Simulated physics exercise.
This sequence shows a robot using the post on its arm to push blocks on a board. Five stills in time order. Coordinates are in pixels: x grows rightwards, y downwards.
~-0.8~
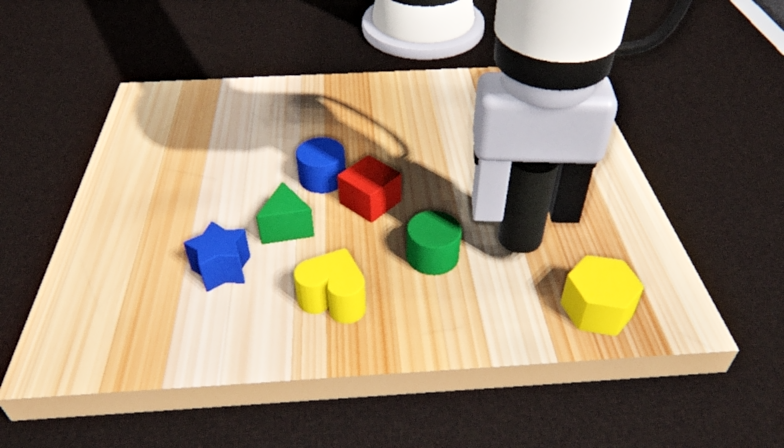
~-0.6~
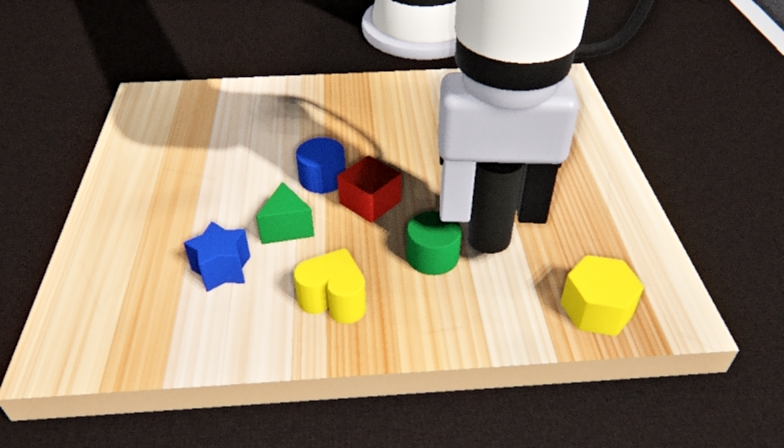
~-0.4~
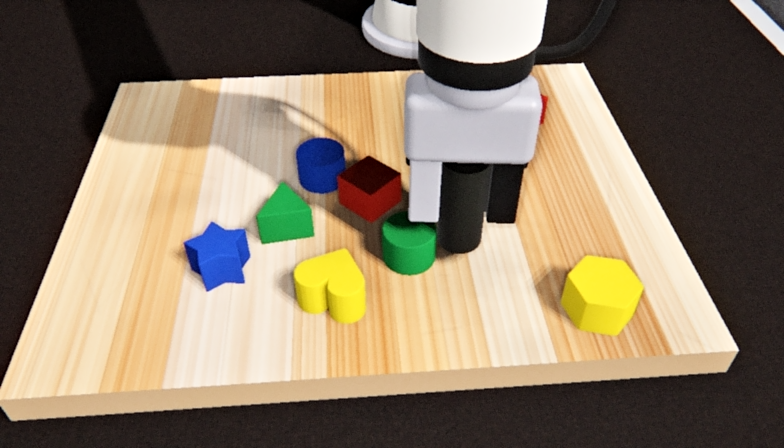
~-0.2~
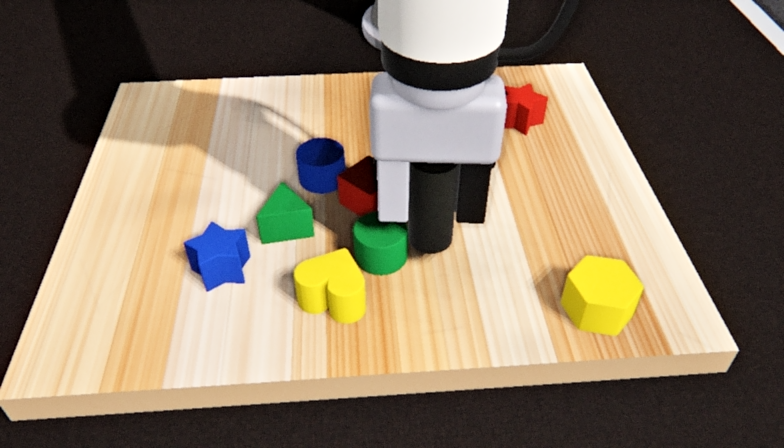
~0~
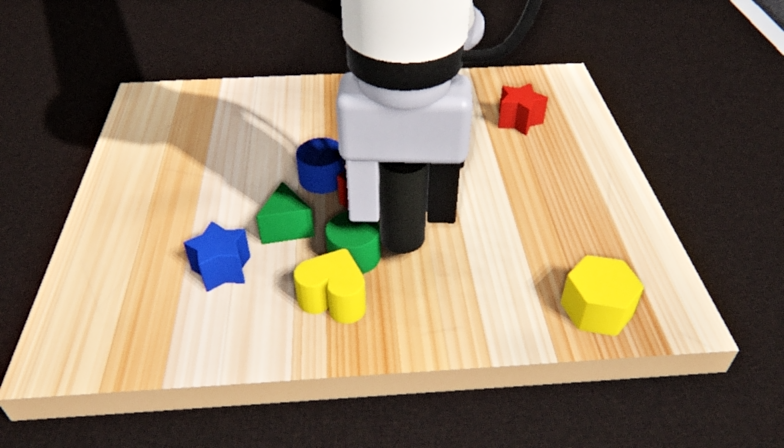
The footage shows a robot arm moving left across a wooden board of colored blocks, its dark post pushing the green circular block left toward the yellow heart-shaped block while a red star-shaped block comes into view behind.
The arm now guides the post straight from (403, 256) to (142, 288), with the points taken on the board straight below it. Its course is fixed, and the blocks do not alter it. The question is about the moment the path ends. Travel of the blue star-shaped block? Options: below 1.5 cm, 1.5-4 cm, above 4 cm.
Long, over 4 cm.
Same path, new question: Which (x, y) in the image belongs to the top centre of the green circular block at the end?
If I read the scene right, the answer is (214, 216).
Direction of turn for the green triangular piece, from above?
Clockwise.
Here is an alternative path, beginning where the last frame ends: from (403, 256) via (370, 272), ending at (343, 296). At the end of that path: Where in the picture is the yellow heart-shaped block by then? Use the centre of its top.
I expect it at (303, 298).
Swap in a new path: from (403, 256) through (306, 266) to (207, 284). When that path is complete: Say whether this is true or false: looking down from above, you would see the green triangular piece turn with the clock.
It is true.
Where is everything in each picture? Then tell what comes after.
Post tip (520, 238); block tops, blue star-shaped block (215, 241); green triangular piece (283, 202); yellow heart-shaped block (331, 272); green circular block (434, 228), in the first frame.
Post (489, 239); blocks unchanged, in the second frame.
Post (459, 239); green circular block (410, 228), in the third frame.
Post (430, 239); green circular block (380, 228), in the fourth frame.
Post (403, 239); blue star-shaped block (215, 241); green triangular piece (283, 202); yellow heart-shaped block (331, 272); green circular block (353, 228), in the fifth frame.
On the path given first. One third of the way, post (315, 250); green triangular piece (278, 198); yellow heart-shaped block (313, 279), turned 45° anticlockwise; green circular block (268, 228).
Two thirds of the way, post (225, 261); blue star-shaped block (173, 241), turned 45° anticlockwise; green triangular piece (275, 197), turned 20° clockwise; yellow heart-shaped block (307, 279), turned 65° anticlockwise; green circular block (215, 217).
At the end, post (135, 270); blue star-shaped block (117, 233), turned 15° anticlockwise; green triangular piece (275, 197), turned 20° clockwise; yellow heart-shaped block (307, 279), turned 65° anticlockwise; green circular block (214, 216).
